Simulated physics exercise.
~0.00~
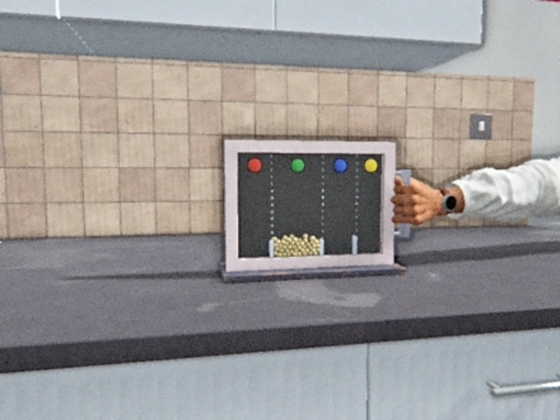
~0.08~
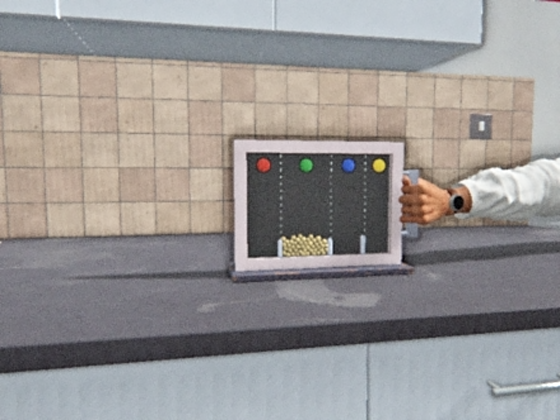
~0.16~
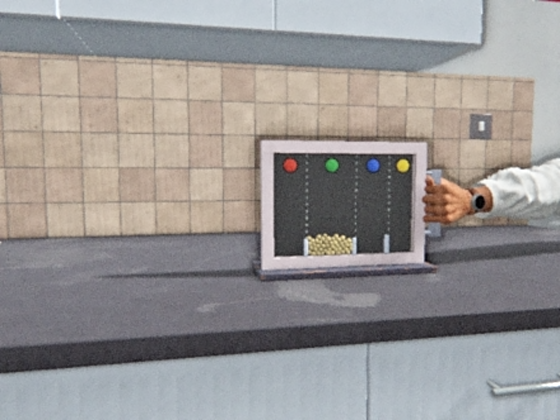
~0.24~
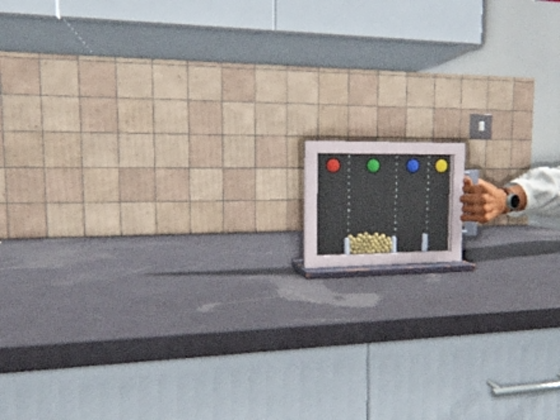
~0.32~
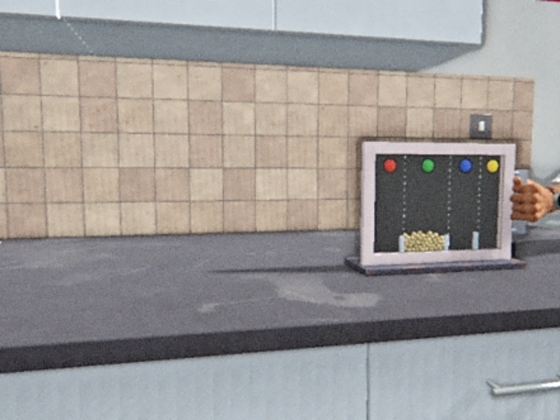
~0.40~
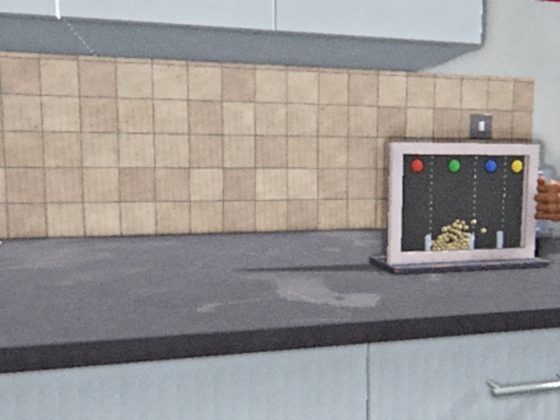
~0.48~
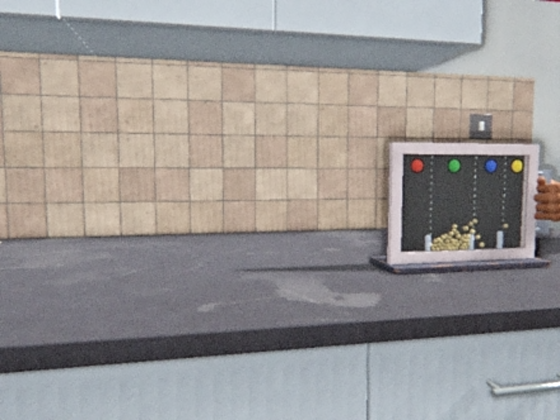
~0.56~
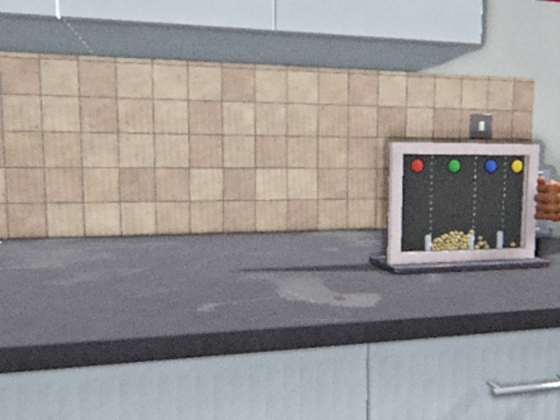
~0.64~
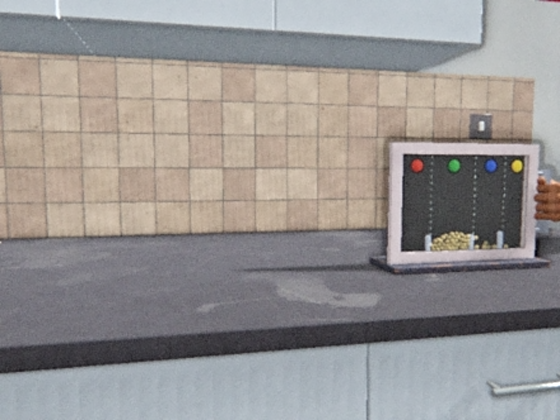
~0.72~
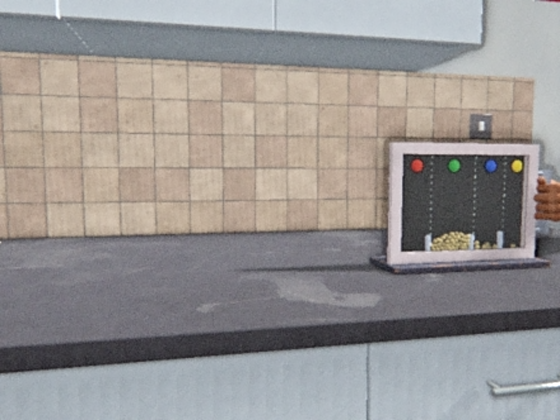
On a kitchen counter, a hand slid a framed tray of pale beans to the right and stopped, sending some beans spilling over the low divider, and they settled with most still under the green dot and a few under the blue.
